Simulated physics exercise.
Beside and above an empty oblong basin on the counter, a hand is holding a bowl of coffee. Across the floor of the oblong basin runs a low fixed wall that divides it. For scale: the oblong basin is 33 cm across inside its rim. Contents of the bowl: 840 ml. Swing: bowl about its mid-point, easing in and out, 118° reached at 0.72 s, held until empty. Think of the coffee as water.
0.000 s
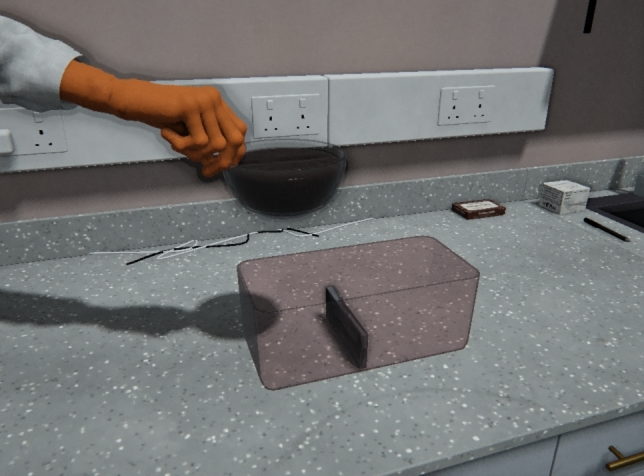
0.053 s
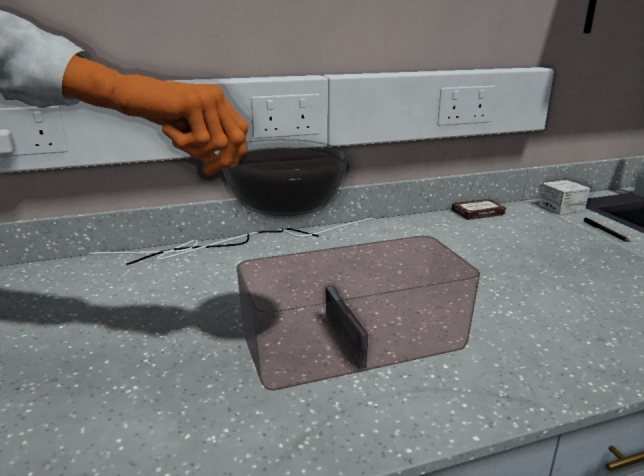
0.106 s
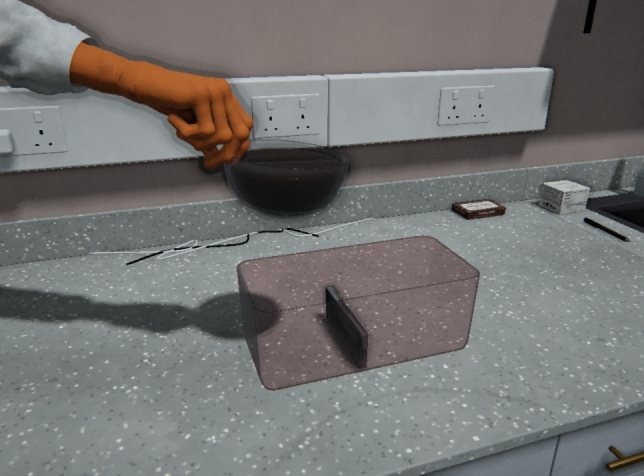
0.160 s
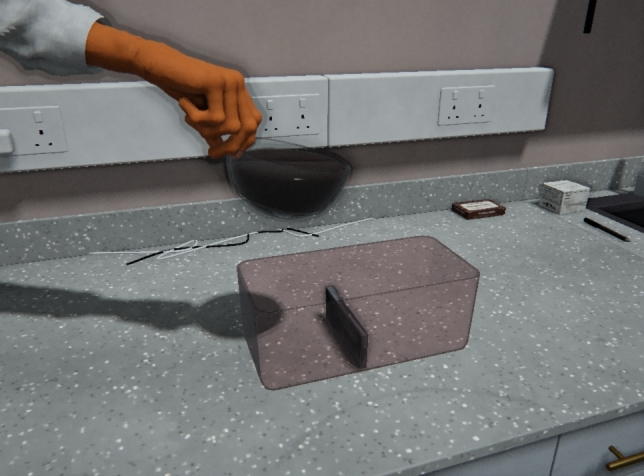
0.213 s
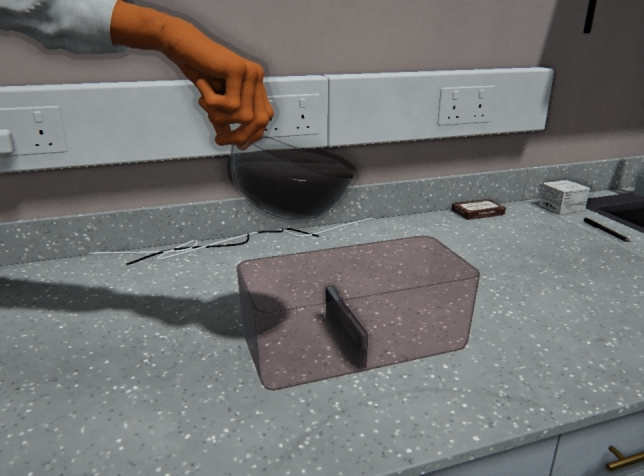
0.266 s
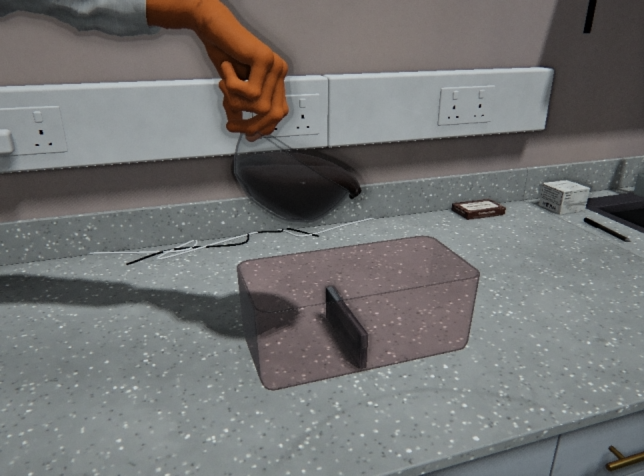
A hand tilts a bowl of dark liquid rightward above an empty oblong basin.
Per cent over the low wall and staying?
78 per cent.
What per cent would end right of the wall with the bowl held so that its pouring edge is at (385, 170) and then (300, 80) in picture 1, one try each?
Respectively about 90 and 60 percent.
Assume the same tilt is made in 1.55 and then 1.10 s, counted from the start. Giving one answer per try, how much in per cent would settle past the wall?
In order, 90 and 90 per cent.
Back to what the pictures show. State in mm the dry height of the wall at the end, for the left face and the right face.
It's around 50 mm on the left side and around 32 mm on the right side.
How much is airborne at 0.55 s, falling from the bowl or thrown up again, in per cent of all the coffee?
30 %.
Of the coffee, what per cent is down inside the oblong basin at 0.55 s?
Roughly 60 per cent.
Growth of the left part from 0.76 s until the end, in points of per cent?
About 1 percent.
By 0.55 s the tilt is 103° and 8 per cent is still to pour, 0 is left of the wall and 61 right of it.
By 0.76 s the tilt is 118° and 0 per cent is still to pour, 19 is left of the wall and 77 right of it.
By 0.98 s the tilt is 118° and 0 per cent is still to pour, 21 is left of the wall and 78 right of it.
By 1.22 s the tilt is 118° and 0 per cent is still to pour, 21 is left of the wall and 78 right of it.
At rest 21 per cent lies left of the wall, 78 right of it and 1 outside.
